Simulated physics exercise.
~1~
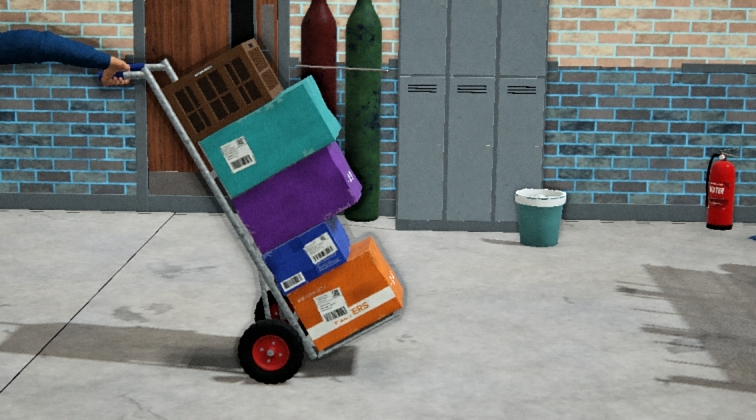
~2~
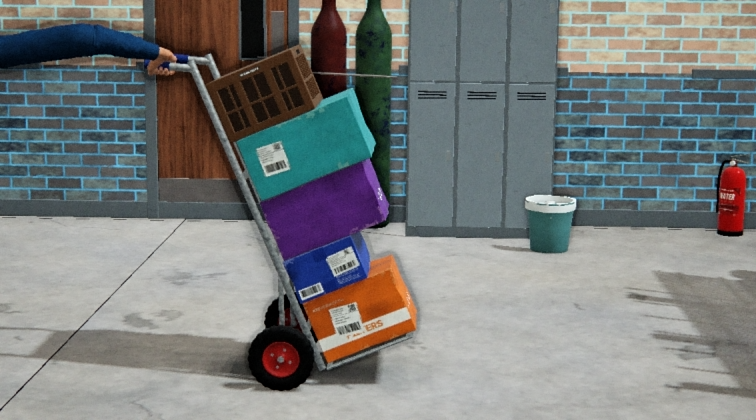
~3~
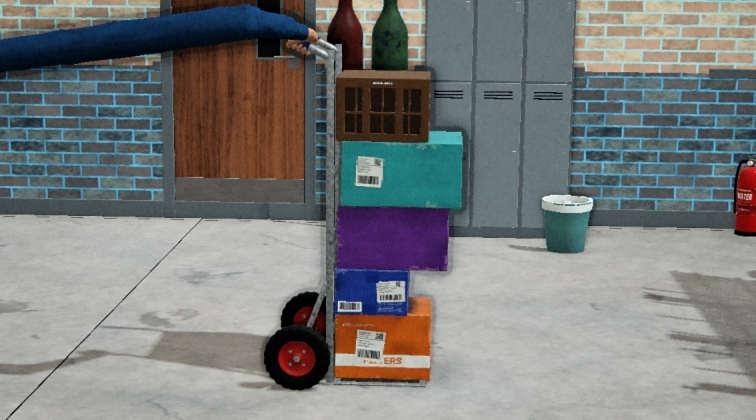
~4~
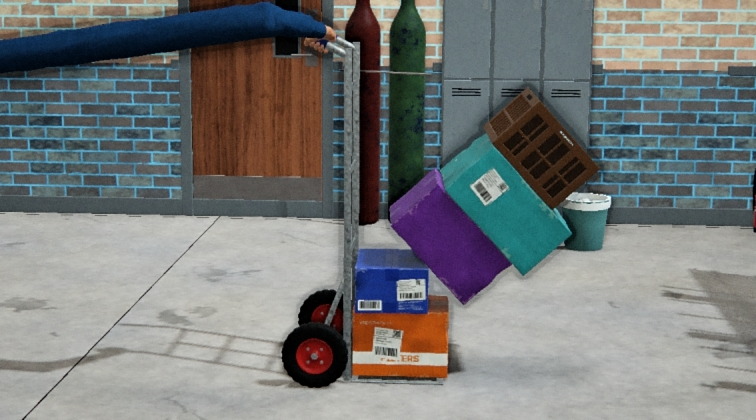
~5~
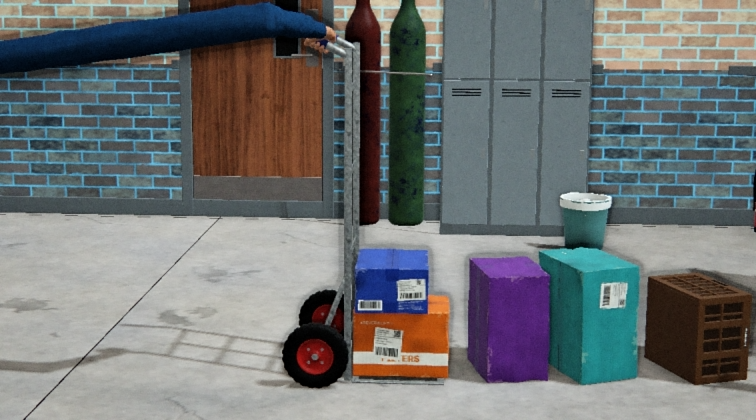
In a workshop with lockers and brick walls, a hand swings a leaning two-wheeled truck of five stacked items upright; the purple box, turquoise parcel and brown crate topple off to the right and rest tipped on the floor, while the blue and orange parcels stay stacked on the truck.
